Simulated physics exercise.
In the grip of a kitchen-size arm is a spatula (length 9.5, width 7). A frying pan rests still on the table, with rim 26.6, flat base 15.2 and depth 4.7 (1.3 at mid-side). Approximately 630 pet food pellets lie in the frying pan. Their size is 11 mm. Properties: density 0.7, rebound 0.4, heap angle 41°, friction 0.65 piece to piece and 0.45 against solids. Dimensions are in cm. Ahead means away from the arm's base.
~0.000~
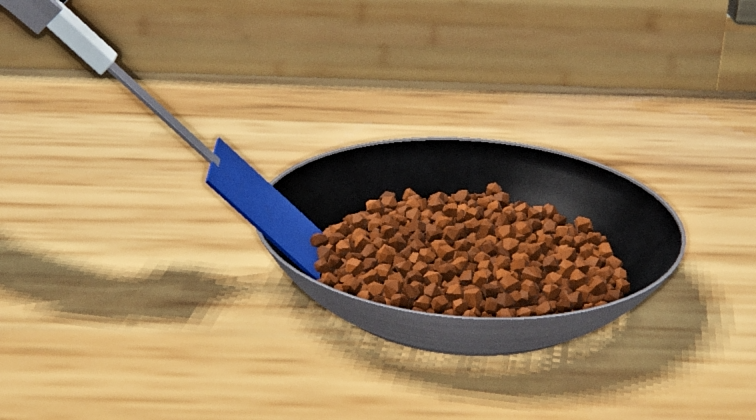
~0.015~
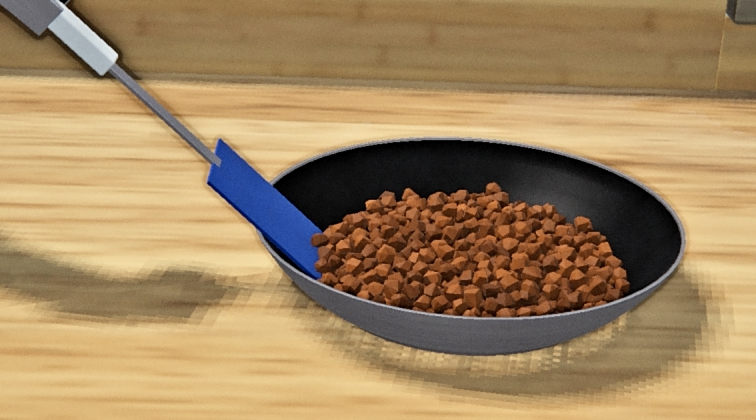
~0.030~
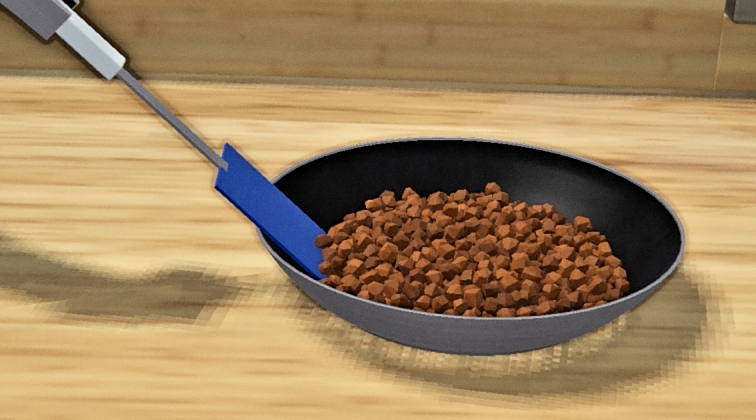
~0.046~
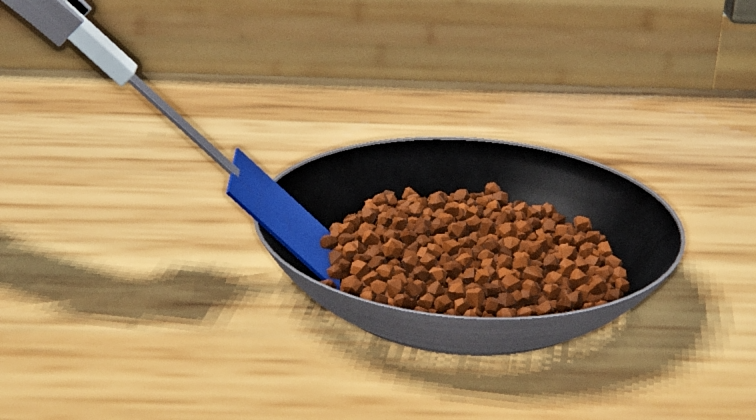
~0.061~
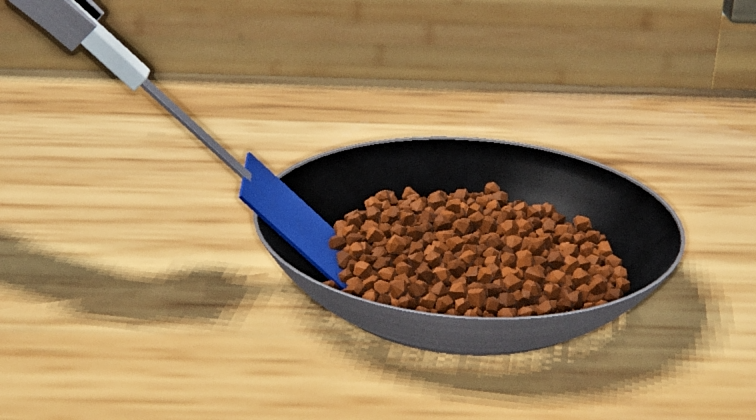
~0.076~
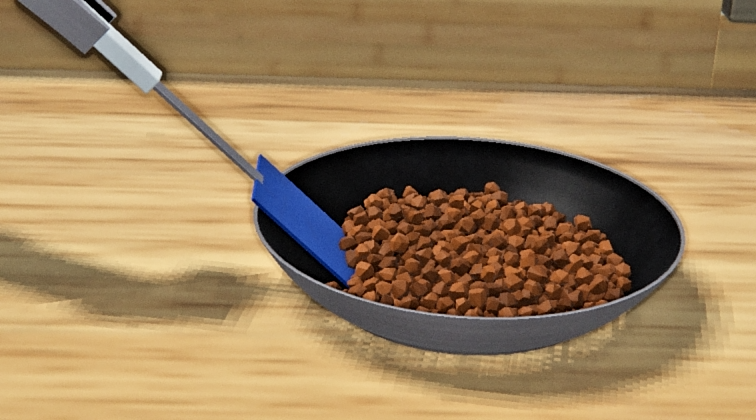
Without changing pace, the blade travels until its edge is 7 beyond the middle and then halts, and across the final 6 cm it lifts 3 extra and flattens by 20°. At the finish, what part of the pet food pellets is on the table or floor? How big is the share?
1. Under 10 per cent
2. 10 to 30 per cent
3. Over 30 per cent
Under 10 per cent.
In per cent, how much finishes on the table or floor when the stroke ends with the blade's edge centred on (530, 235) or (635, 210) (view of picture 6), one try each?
Try 1: Approx. 0 %; try 2: Approx. 20 %.
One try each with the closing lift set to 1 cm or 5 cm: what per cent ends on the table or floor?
It works out to some 0 per cent for the first setting and some 0 per cent for the second.
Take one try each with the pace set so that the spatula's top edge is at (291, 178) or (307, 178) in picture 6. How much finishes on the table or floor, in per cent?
Respectively, around 5 and 10 per cent.
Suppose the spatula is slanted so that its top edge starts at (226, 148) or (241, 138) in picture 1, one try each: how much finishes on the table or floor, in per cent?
Close to 5 and 5 percent respectively.
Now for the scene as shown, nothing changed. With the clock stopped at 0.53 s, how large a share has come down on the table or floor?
I'd say close to 0 in a hundred.
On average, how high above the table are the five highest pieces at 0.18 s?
4 cm.
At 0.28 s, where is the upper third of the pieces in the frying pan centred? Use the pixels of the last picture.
(584, 229).
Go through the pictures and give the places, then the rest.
Spatula top edge at (212, 159), sloping 44°; upper third of the load around (465, 247), from x 320 to 620, top at y 190; 632 in the frying pan, in the first frame.
Spatula top edge at (213, 160), sloping 44°; upper third of the load around (465, 247), from x 320 to 620, top at y 190, in the second frame.
Spatula top edge at (221, 164), sloping 44°; upper third of the load around (464, 247), from x 325 to 620, top at y 190, in the third frame.
Spatula top edge at (232, 170), sloping 44°; upper third of the load around (463, 245), from x 325 to 620, top at y 190, in the fourth frame.
Spatula top edge at (244, 174), sloping 44°; upper third of the load around (461, 243), from x 330 to 620, top at y 190, in the fifth frame.
Spatula top edge at (256, 176), sloping 44°; upper third of the load around (463, 242), from x 330 to 625, top at y 190; 632 in the frying pan, in the sixth frame.
By 0.18 s, sloping 44°, highest piece 5 above the table; 632 in the frying pan.
By 0.28 s, sloping 36°, highest piece 6 above the table; 632 in the frying pan.
By 0.53 s, sloping 24°, highest piece 7 above the table; 616 in the frying pan, 12 on the table or floor, 4 on the blade or in flight.
By 1.58 s, sloping 24°, highest piece 7 above the table; 615 in the frying pan, 17 on the table or floor.
Final count, 615 in the frying pan, 17 on the table or floor. That is 3 % on the table or floor.
